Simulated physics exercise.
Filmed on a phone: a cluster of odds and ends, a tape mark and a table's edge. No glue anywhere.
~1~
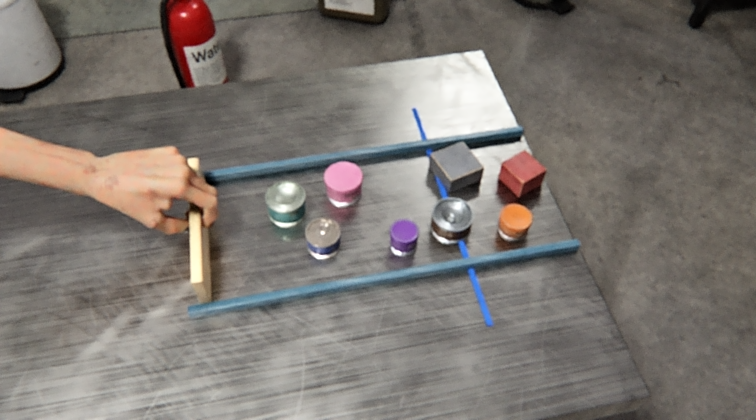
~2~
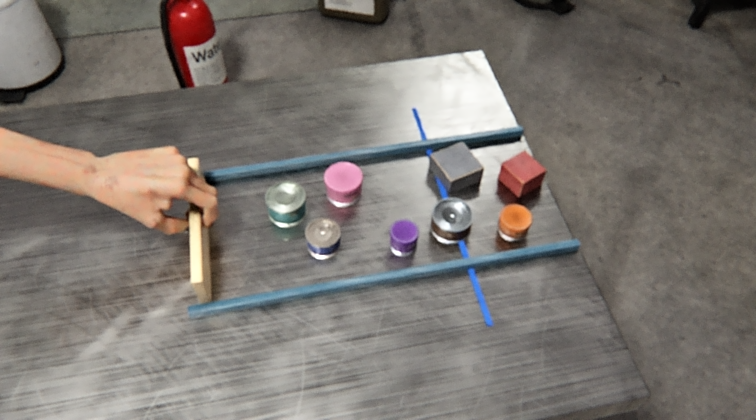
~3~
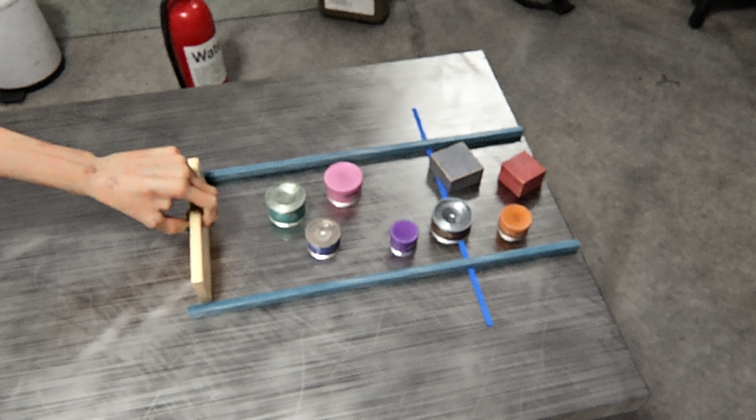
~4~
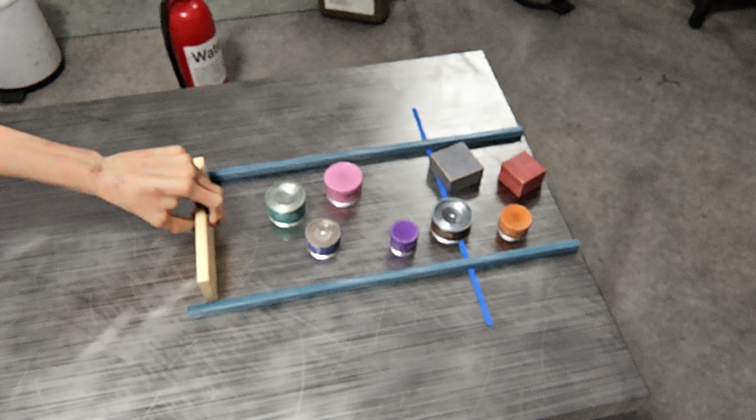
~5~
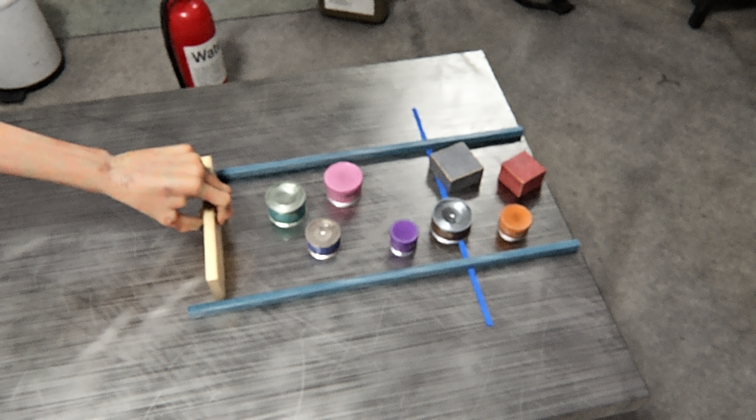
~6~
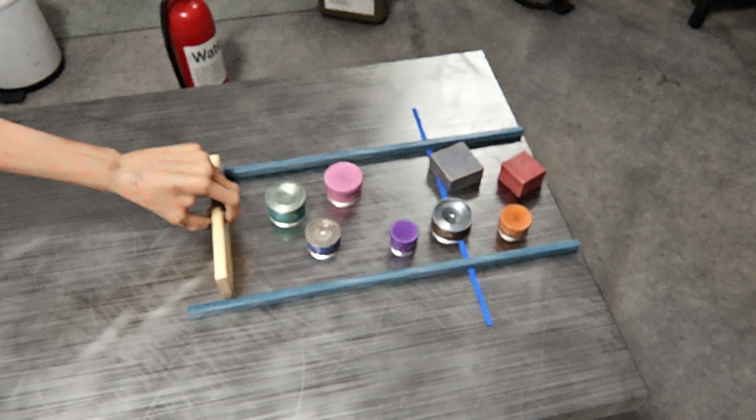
A hand held a wooden board still between two blue rails on a table, then slid it slightly right toward a group of colourful round pots and two blocks, which stayed where they were.
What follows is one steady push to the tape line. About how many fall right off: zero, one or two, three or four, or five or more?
The number that fall off is zero.
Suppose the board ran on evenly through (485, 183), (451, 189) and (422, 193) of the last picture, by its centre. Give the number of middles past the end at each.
It would be 2, 0 and 0.
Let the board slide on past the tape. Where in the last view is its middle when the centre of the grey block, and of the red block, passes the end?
At (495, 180) for the grey block; at (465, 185) for the red block.
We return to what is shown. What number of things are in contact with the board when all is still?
In contact: 4.
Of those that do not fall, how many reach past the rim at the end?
Overhanging: 1.
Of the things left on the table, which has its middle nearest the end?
The red block.
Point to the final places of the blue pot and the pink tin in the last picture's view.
First (469, 211), then (451, 154).
Soon after, none off yet; red block at rest near (522, 174); orange pot at rest near (515, 223); grey block at rest near (456, 167).
In the end, the number that fall off is zero.
